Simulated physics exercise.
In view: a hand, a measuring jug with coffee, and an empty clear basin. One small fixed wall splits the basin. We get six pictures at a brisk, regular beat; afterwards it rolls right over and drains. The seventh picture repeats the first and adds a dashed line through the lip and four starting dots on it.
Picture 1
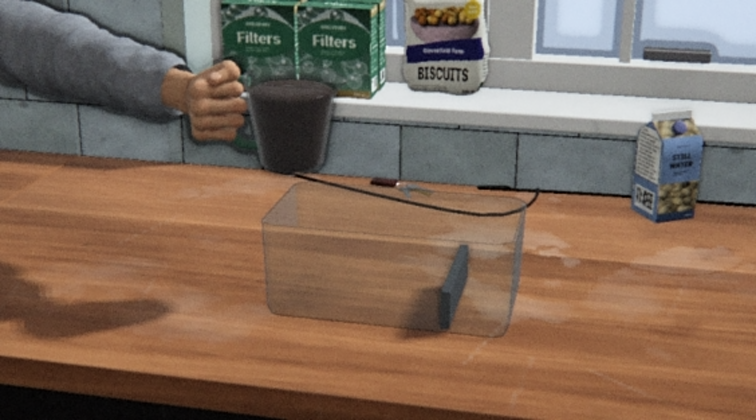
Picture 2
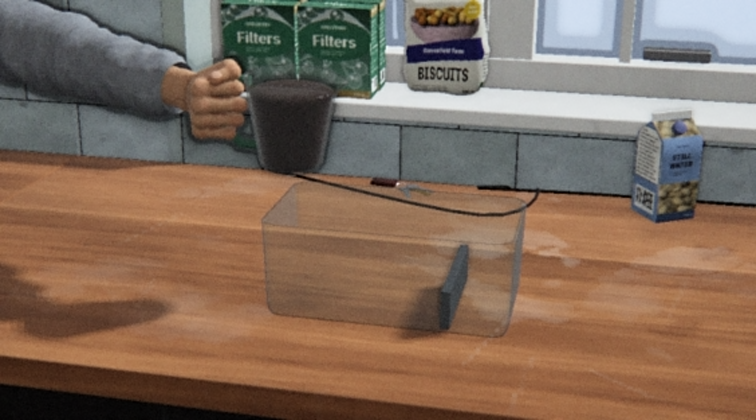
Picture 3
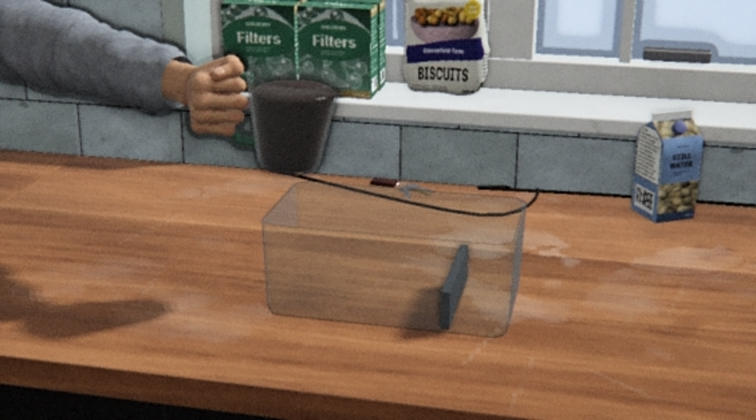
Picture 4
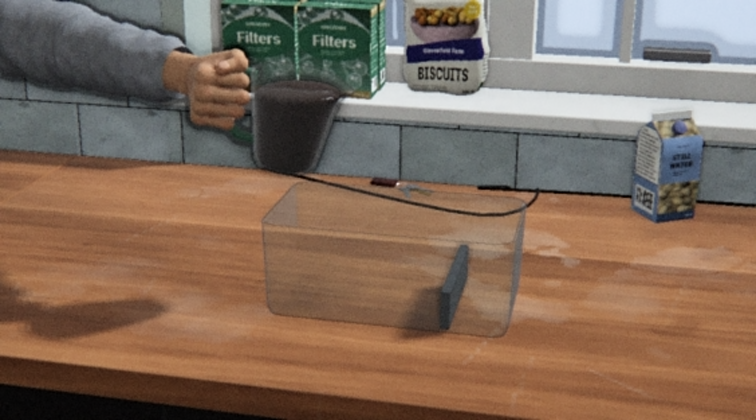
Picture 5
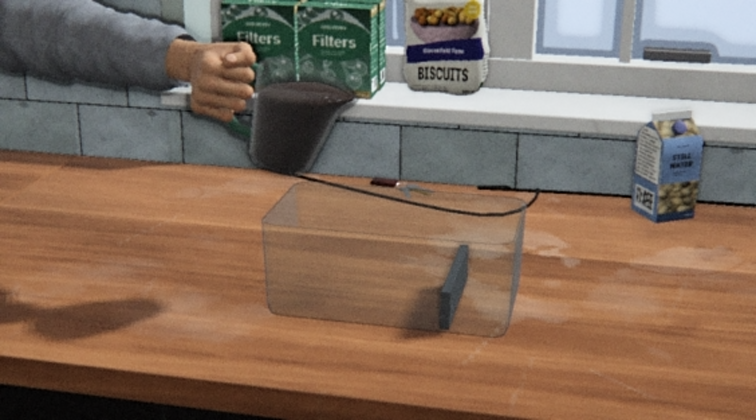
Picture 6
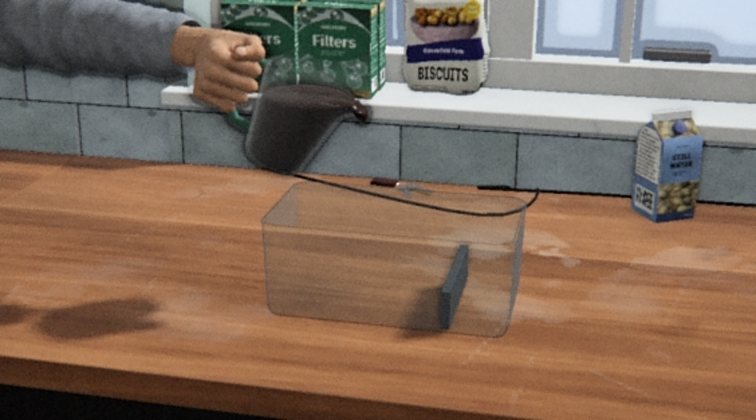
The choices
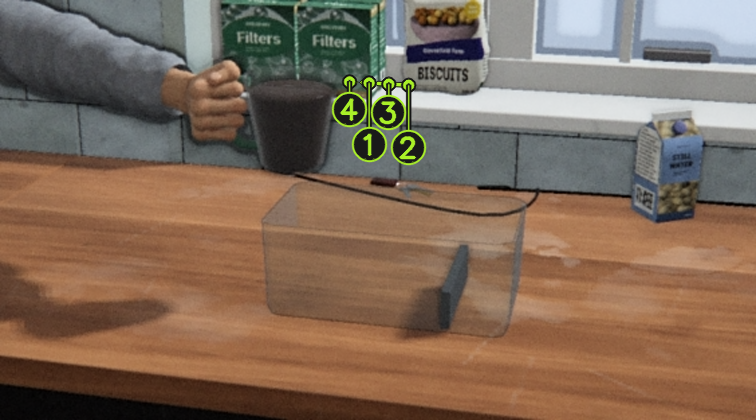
The footage shows a hand holding a measuring jug of coffee above a wooden counter, behind an empty clear basin; the jug stays upright at first, then tilts gradually to the right until coffee reaches over its lip.
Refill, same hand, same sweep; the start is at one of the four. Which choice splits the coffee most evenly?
Take 2.
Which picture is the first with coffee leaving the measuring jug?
Picture 6.
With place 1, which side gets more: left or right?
More ends on the left.
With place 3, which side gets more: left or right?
More ends on the left.
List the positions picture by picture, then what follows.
Upright, lip at (346, 81); basin from (268, 311) to (508, 336); top of the wall at (456, 267); nothing has left yet, in the first frame.
Upright, lip at (347, 82); nothing has left yet, in the second frame.
Tipped about 5°, lip at (349, 86); nothing has left yet, in the third frame.
Tipped about 10°, lip at (353, 92); nothing has left yet, in the fourth frame.
Tipped about 18°, lip at (356, 101); nothing has left yet, in the fifth frame.
Tipped about 26°, lip at (359, 111); coffee is over the lip, down to (363, 119), in the sixth frame.
In lime, 1 at (369, 82); 2 at (408, 85); 3 at (388, 84); 4 at (349, 81).
Choosing 1, about 96 % ends left of the wall and 3 % right of it.
Choosing 2, about 47 % ends left of the wall and 52 % right of it.
Choosing 3, about 84 % ends left of the wall and 16 % right of it.
Choosing 4, about 96 % ends left of the wall and 3 % right of it.
